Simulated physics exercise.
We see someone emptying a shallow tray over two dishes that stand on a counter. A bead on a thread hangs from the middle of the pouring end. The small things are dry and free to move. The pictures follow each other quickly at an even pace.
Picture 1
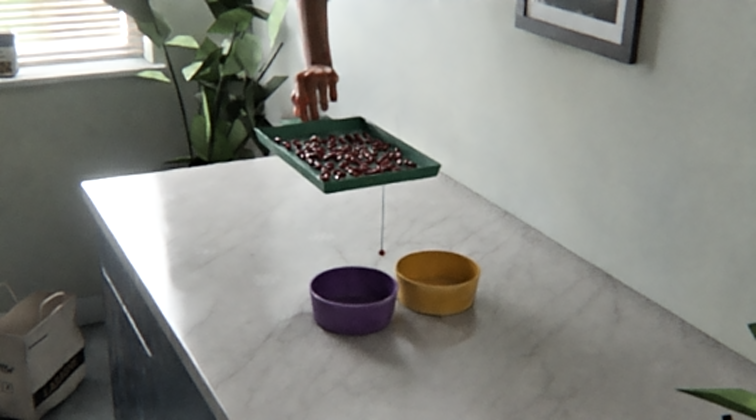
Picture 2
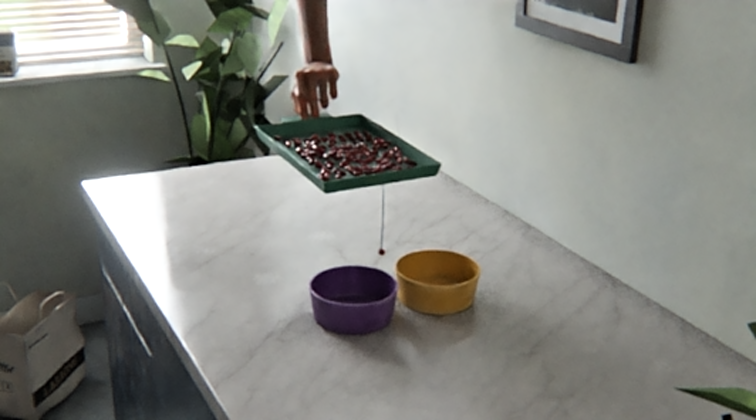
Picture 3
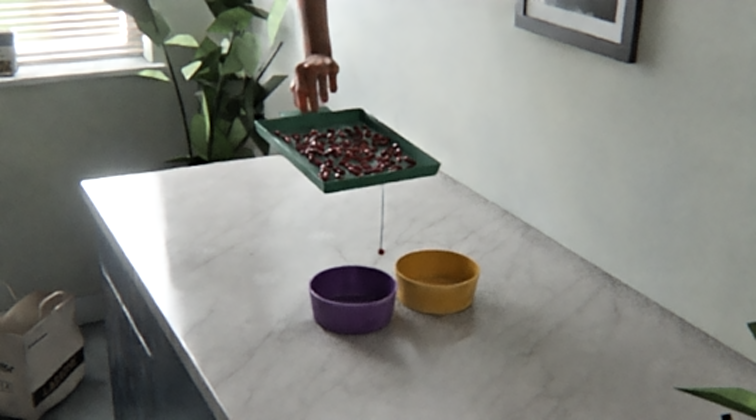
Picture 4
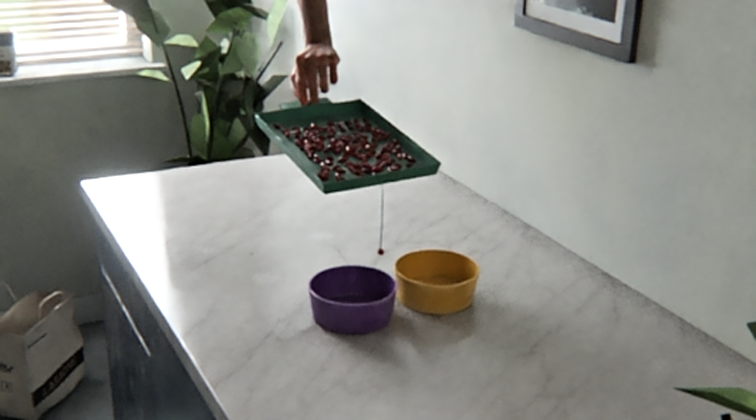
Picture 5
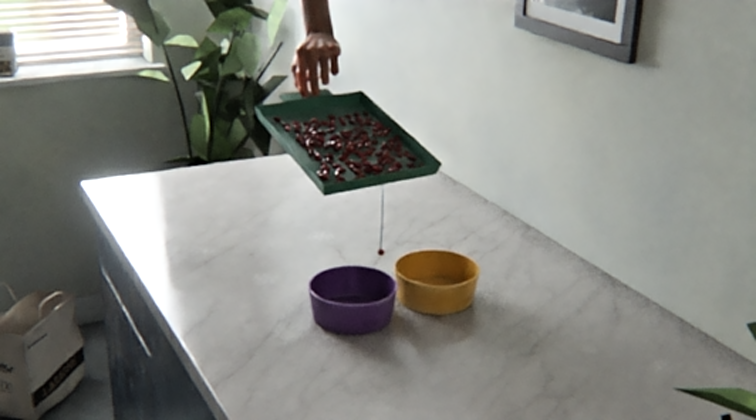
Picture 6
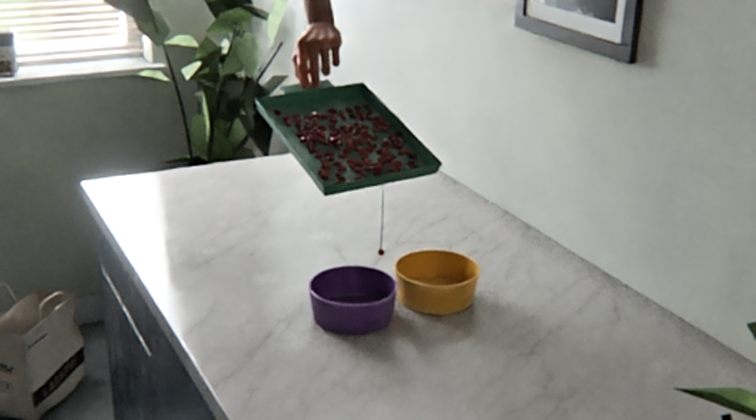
The clip shows a hand behind a green tray of dark red beans above a purple bowl and a yellow bowl on a marble counter; the tray's back edge rises gradually, steepening its slant, while a small bead hangs nearly still.
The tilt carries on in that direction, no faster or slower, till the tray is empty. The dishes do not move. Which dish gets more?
It favours the left dish.
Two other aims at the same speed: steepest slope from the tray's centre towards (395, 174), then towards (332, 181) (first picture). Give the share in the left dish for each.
First some 10, then 60 per cent.
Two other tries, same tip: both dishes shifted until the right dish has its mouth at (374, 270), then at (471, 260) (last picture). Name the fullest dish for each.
First right, then the left one.
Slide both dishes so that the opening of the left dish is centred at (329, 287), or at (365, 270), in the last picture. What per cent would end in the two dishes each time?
The first gives 90 %, the second 50 %.
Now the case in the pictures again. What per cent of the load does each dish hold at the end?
The left dish has 70 per cent, the right dish has 20.
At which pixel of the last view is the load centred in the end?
At about (360, 312).
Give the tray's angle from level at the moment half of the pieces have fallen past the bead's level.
At some 105 degrees.
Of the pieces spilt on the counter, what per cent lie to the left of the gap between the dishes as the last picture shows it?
Near 40 %.
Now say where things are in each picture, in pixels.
In the first picture, corners of the pouring end at (326, 181) and (437, 164), level; middle of the load at (349, 157), kidney beans; left dish at (373, 317); right dish at (459, 297); bead on its thread at (382, 253).
In the second picture, corners of the pouring end at (326, 180) and (437, 163), level; middle of the load at (349, 156).
In the third picture, corners of the pouring end at (325, 181) and (437, 163), tipped barely, lowest at the left corner; middle of the load at (348, 153).
In the fourth picture, corners of the pouring end at (325, 182) and (437, 162), tipped a little, lowest at the left corner; middle of the load at (348, 149).
In the fifth picture, corners of the pouring end at (325, 183) and (437, 162), tipped a little, lowest at the left corner; middle of the load at (349, 146).
In the sixth picture, corners of the pouring end at (326, 184) and (438, 162), tipped a little, lowest at the left corner; middle of the load at (349, 142); left dish at (373, 316); right dish at (458, 297).
Soon, tray tipped steeply; nearly all on the tray; a stray few in the air.
A while on, tray tipped right over; nearly all on the tray; a small part in the left dish; a stray few outside both; a stray few in the air.
Towards the end, tray tipped past a quarter turn; about two thirds in the left dish; about a quarter in the right dish; a small part outside both.
Finally, tray tipped past a quarter turn; about two thirds in the left dish; about a quarter in the right dish; a small part outside both.
